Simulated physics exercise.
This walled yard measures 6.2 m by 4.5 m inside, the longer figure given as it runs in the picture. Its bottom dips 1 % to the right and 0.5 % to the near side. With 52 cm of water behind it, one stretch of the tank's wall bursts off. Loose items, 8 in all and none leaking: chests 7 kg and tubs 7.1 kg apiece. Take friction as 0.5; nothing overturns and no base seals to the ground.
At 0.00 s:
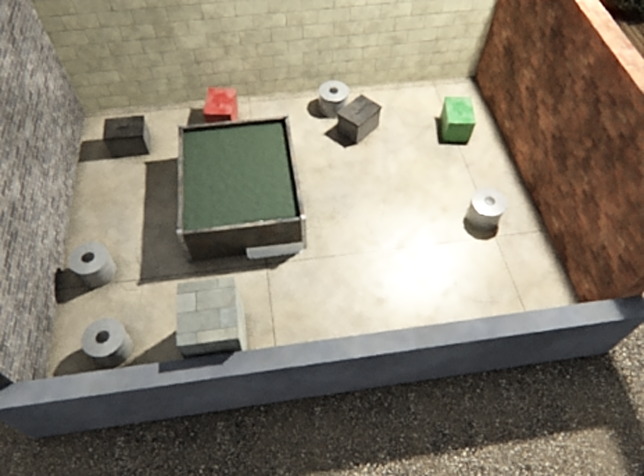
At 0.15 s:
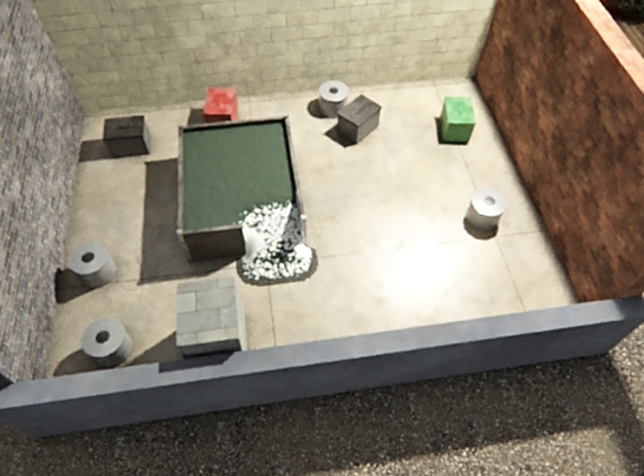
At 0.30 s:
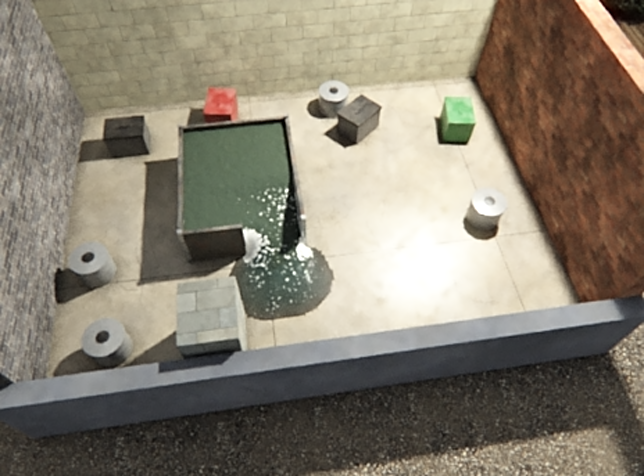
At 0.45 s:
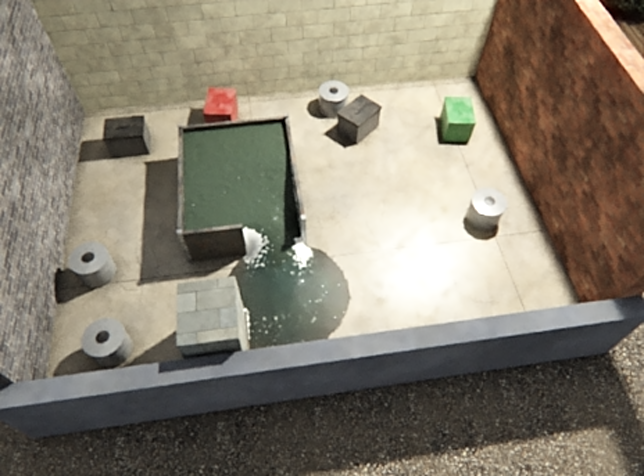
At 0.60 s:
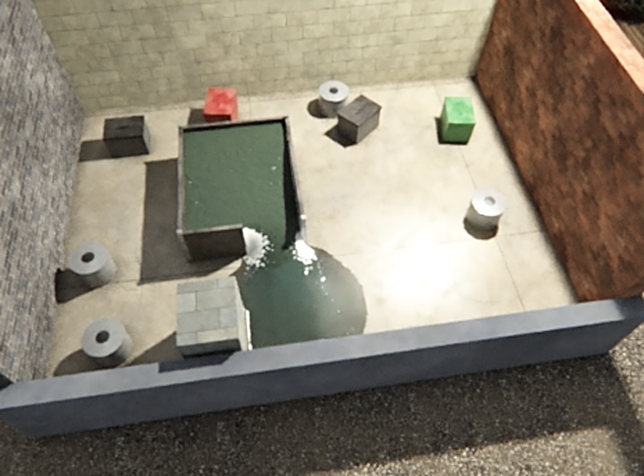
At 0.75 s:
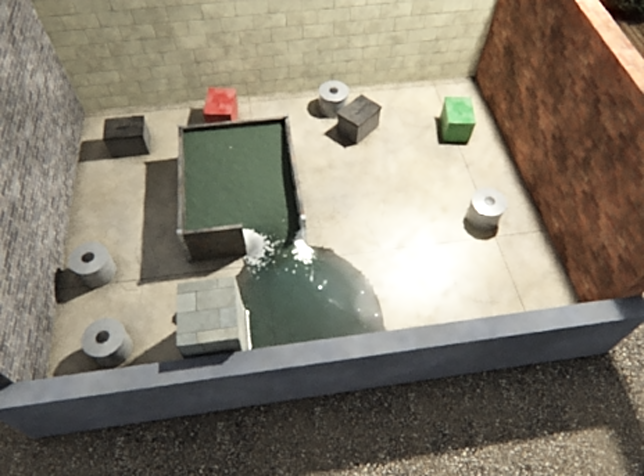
The video shows a walled yard with a water-filled tank, scattered chests and tubs; part of the tank's near right wall bursts off, and foaming water pours out, spreading across the floor to the near wall while the loose items stay still.
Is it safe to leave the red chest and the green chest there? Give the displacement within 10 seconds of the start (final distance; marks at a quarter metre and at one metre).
Red chest slides a little, green chest ends far away.
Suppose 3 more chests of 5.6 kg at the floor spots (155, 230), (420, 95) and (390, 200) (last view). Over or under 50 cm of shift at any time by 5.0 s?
In turn: Under, less, short of it.
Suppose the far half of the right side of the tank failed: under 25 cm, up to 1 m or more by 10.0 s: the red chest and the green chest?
Then the red chest barely shifts, the green chest gets carried off.
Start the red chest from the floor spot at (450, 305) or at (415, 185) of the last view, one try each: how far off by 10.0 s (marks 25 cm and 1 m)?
In turn: It travels far; it slides a little.
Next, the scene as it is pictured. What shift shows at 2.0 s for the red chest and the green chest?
About 0 and 0 cm.
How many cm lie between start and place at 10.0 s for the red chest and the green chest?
About 60 and 350 cm.
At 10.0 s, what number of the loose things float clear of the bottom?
I count 5.
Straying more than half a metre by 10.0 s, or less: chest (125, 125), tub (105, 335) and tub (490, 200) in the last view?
In that order: Less, short of it, more.
After 2.0 s the red chest is near (219, 101), 0.0 m from its start, aground; the green chest is near (460, 109), 0.0 m from its start, aground; 0 afloat.
After 4.5 s the red chest is near (219, 101), 0.0 m from its start, aground; the green chest is near (435, 93), 0.5 m from its start, aground; 0 afloat.
After 7.0 s the red chest is near (219, 101), 0.0 m from its start, aground; the green chest is near (337, 81), 1.9 m from its start, afloat; 2 afloat.
After 10.0 s the red chest is near (181, 113), 0.6 m from its start, afloat; the green chest is near (208, 93), 3.7 m from its start, afloat; 5 afloat.
